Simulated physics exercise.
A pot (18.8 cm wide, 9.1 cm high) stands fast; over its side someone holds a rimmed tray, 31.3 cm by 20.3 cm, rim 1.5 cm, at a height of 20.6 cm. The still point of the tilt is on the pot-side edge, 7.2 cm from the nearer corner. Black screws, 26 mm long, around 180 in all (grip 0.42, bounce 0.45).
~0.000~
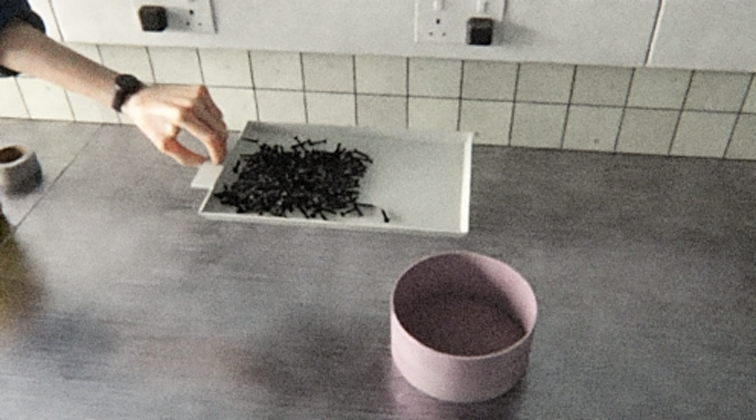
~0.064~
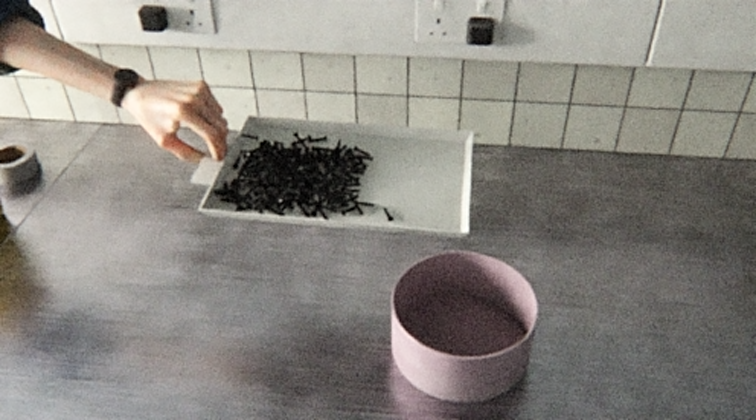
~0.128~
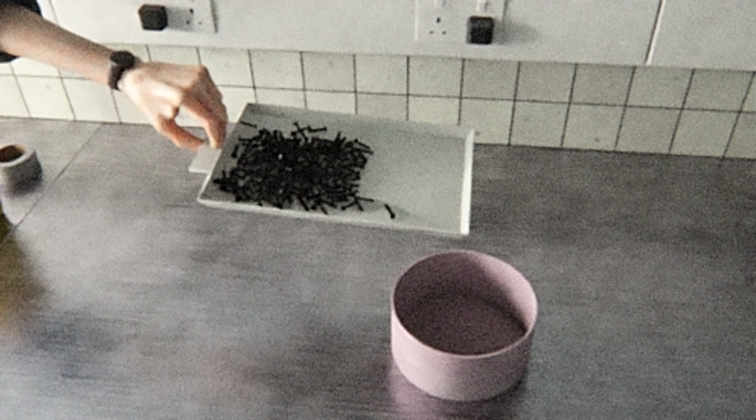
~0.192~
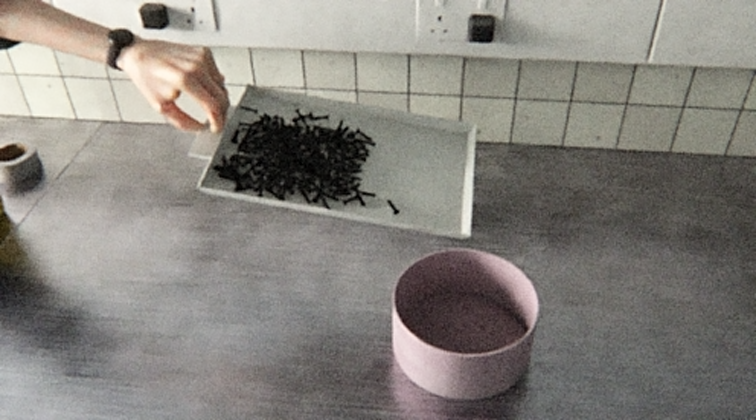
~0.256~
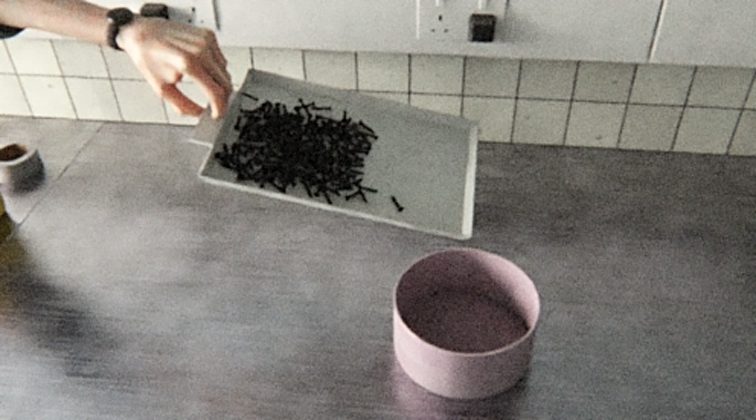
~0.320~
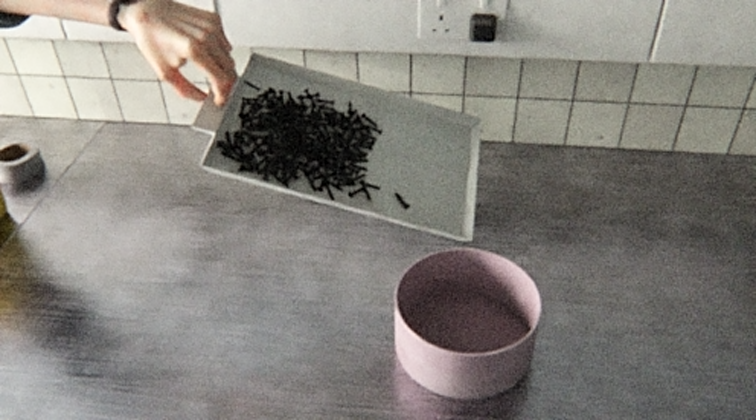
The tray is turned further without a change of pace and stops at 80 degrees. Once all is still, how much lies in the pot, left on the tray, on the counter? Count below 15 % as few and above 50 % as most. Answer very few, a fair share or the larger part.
In the pot: The larger part; left on the tray: Very few; on the counter: Very few.
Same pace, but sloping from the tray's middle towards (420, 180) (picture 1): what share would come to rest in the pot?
Some 15 per cent.
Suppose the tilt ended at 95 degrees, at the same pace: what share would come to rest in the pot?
Then about 95 per cent.
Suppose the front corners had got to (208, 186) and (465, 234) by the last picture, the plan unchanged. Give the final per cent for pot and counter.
Pot 90, counter 10.
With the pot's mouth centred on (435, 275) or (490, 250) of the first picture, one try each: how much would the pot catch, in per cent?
Some 15 and 10 per cent.
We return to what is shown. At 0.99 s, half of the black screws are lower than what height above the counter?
Some 6 cm.
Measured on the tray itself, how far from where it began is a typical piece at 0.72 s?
Roughly 12 cm.
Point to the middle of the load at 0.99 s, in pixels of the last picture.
Around (499, 326).
Then, at 0.72 s, tilt 48 degrees; the tray holds 100 %, the pot 0 %.
After 0.99 s, tilt 68 degrees; the tray holds 10 %, the pot 60 %.
After 1.36 s, tilt 80 degrees; the tray holds 0 %, the pot 100 %.
By 2.2 s all is still; pot 100 %, tray 0 %, counter 0 %.
